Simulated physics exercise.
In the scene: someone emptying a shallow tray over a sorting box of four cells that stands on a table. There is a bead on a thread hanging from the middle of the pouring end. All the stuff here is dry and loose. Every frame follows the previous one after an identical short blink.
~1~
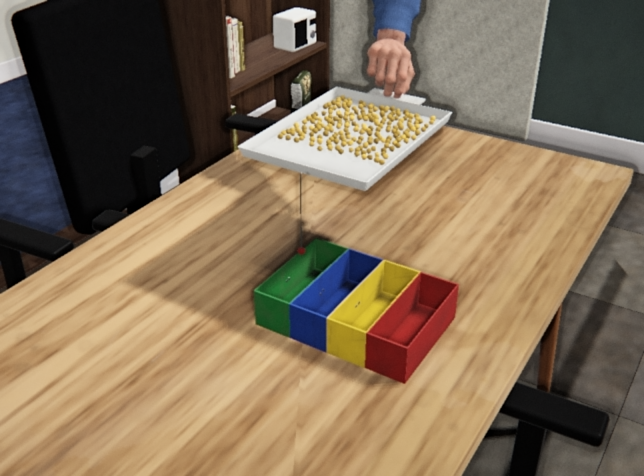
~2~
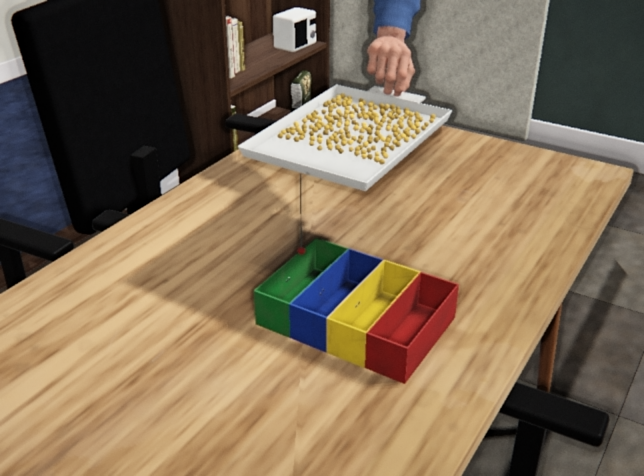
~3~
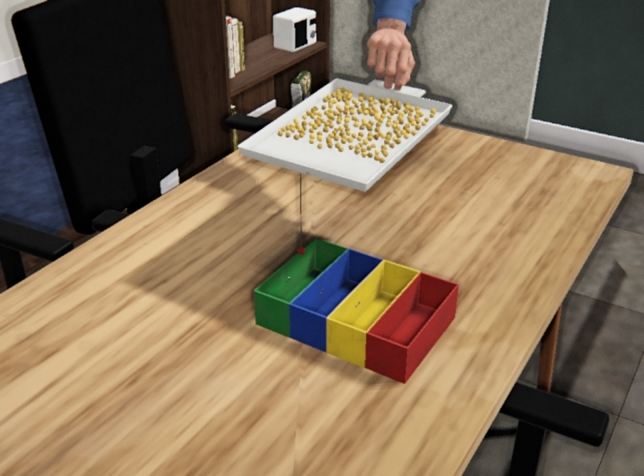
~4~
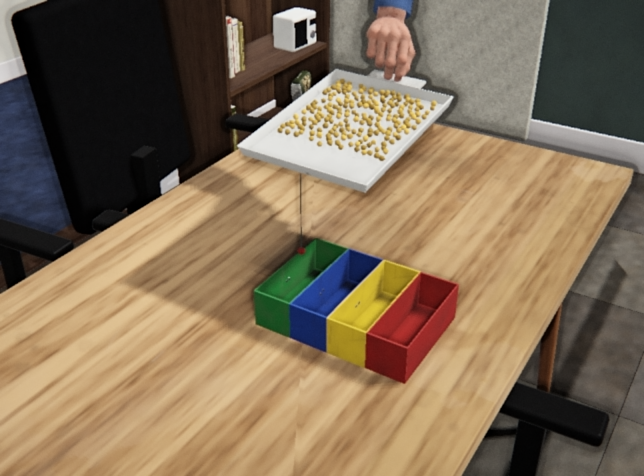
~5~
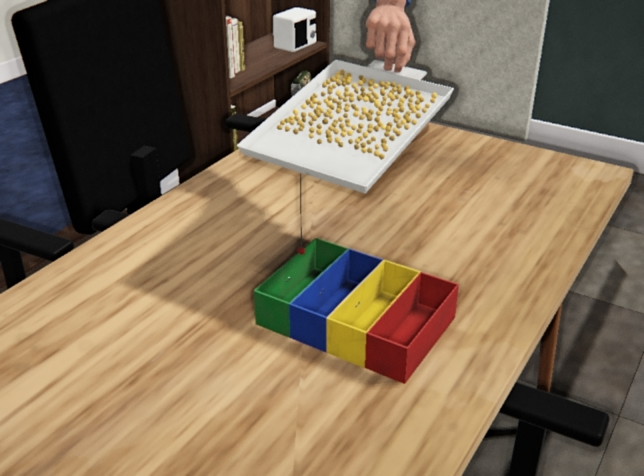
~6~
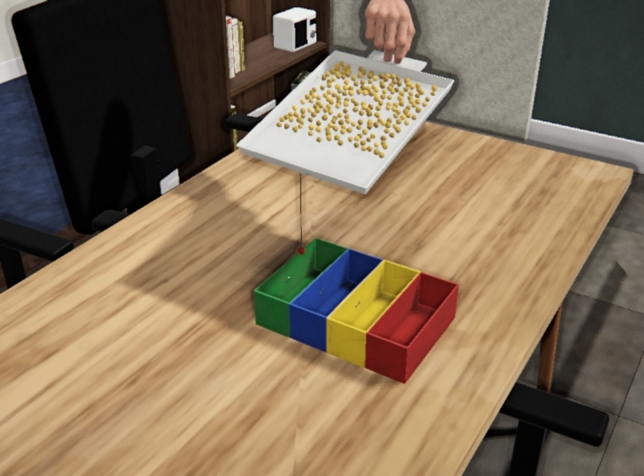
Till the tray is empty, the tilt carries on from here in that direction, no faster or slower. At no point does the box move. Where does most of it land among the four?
Most of it lands in the blue cell.
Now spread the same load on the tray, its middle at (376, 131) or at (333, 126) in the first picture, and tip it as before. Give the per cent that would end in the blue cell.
Shares: 50 % for the first, 30 % for the second.
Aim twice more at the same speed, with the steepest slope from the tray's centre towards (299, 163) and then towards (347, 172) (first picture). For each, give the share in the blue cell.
Somewhere close to 10 % the first time, 60 % the second.
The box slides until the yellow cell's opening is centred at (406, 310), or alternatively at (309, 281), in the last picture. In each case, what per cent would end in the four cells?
Roughly 60 % and then 100 %.
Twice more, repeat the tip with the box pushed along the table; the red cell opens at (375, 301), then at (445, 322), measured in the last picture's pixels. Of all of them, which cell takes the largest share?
So the first one goes to the cell in yellow and the second to the green one.
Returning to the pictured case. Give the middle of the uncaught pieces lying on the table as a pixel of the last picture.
Roughly at (233, 315).
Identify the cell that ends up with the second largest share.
That green cell.
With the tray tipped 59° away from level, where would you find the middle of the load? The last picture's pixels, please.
Around (326, 169).
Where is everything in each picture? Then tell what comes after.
The first frame shows corners of the pouring end at (243, 146) and (365, 180), level; middle of the load at (357, 126), puffed corn balls; bead on its thread at (301, 251); green cell at (272, 311); blue cell at (308, 325); yellow cell at (346, 339); red cell at (386, 355).
The second frame shows corners of the pouring end at (243, 146) and (365, 180), level; middle of the load at (357, 125).
The third frame shows corners of the pouring end at (243, 145) and (365, 181), tipped barely, lowest at the right corner; middle of the load at (357, 121).
The fourth frame shows corners of the pouring end at (242, 145) and (365, 182), tipped a little, lowest at the right corner; middle of the load at (357, 115).
The fifth frame shows corners of the pouring end at (242, 145) and (365, 183), tipped a little, lowest at the right corner; middle of the load at (357, 110).
The sixth frame shows corners of the pouring end at (242, 144) and (365, 185), tipped a little, lowest at the right corner; middle of the load at (356, 104); green cell at (272, 311); blue cell at (308, 325); yellow cell at (346, 339); red cell at (386, 355).
Soon, tray tipped steeply; most on the tray; a small part in the blue cell; a stray few in the green cell; a stray few in the yellow cell; a small part falling or outside the box.
A while on, tray tipped right over; about a third on the tray; about a quarter in the blue cell; a small part in the green cell; a small part in the yellow cell; about a third falling or outside the box.
Towards the end, tray tipped past a quarter turn; about half in the blue cell; about a quarter in the green cell; about a quarter in the yellow cell; a stray few in the red cell; a small part falling or outside the box.
Finally, tray tipped past a quarter turn; about half in the blue cell; about a quarter in the green cell; about a quarter in the yellow cell; a stray few in the red cell; a small part outside the box.
